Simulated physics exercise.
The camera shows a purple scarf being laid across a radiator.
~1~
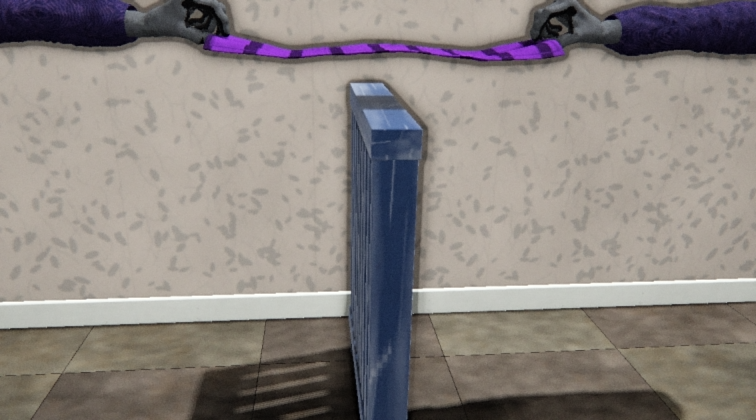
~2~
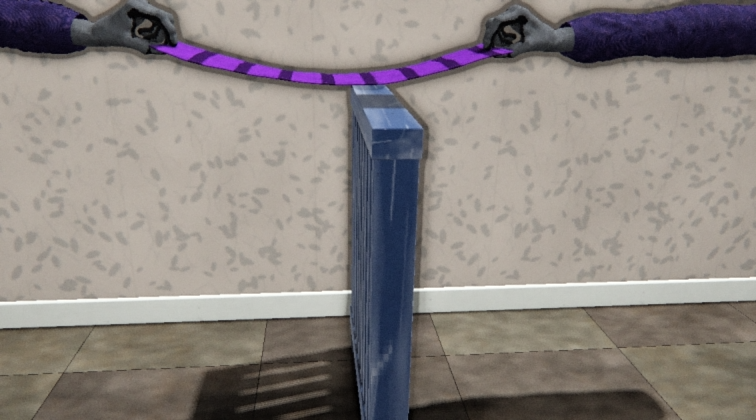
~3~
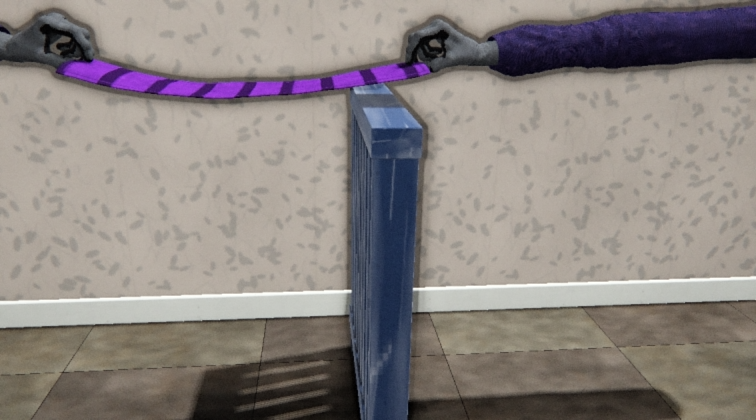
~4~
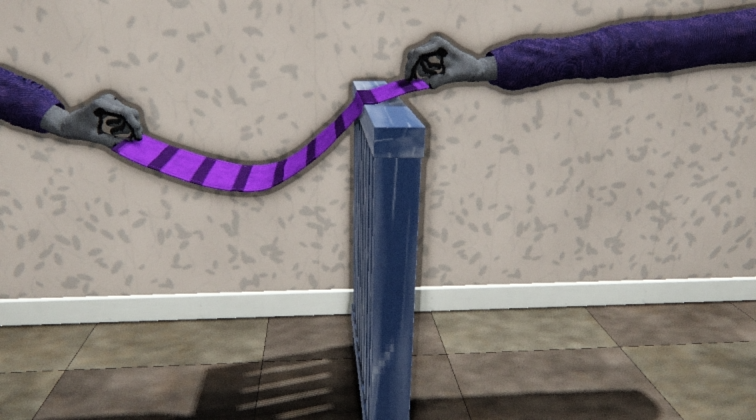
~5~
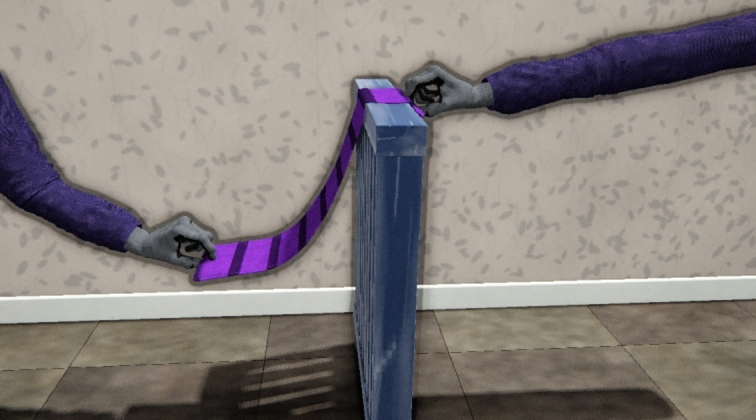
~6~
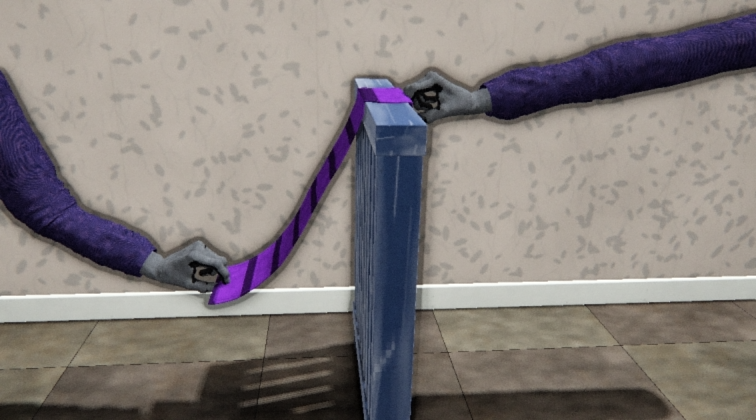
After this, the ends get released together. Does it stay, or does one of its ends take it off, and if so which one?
I'd bet it is going to slither off leftward.
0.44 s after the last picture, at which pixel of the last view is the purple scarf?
(325, 351) or thereabouts.
Then, 0.22 s on from there, scarf sliding left.
Then, 0.44 s on from there, scarf clear of the top and falling near (324, 351).
Then, 0.64 s on from there, scarf in a heap on the floor near (328, 404).
In the end, scarf in a heap on the floor near (329, 405). The purple scarf drops leftwards.
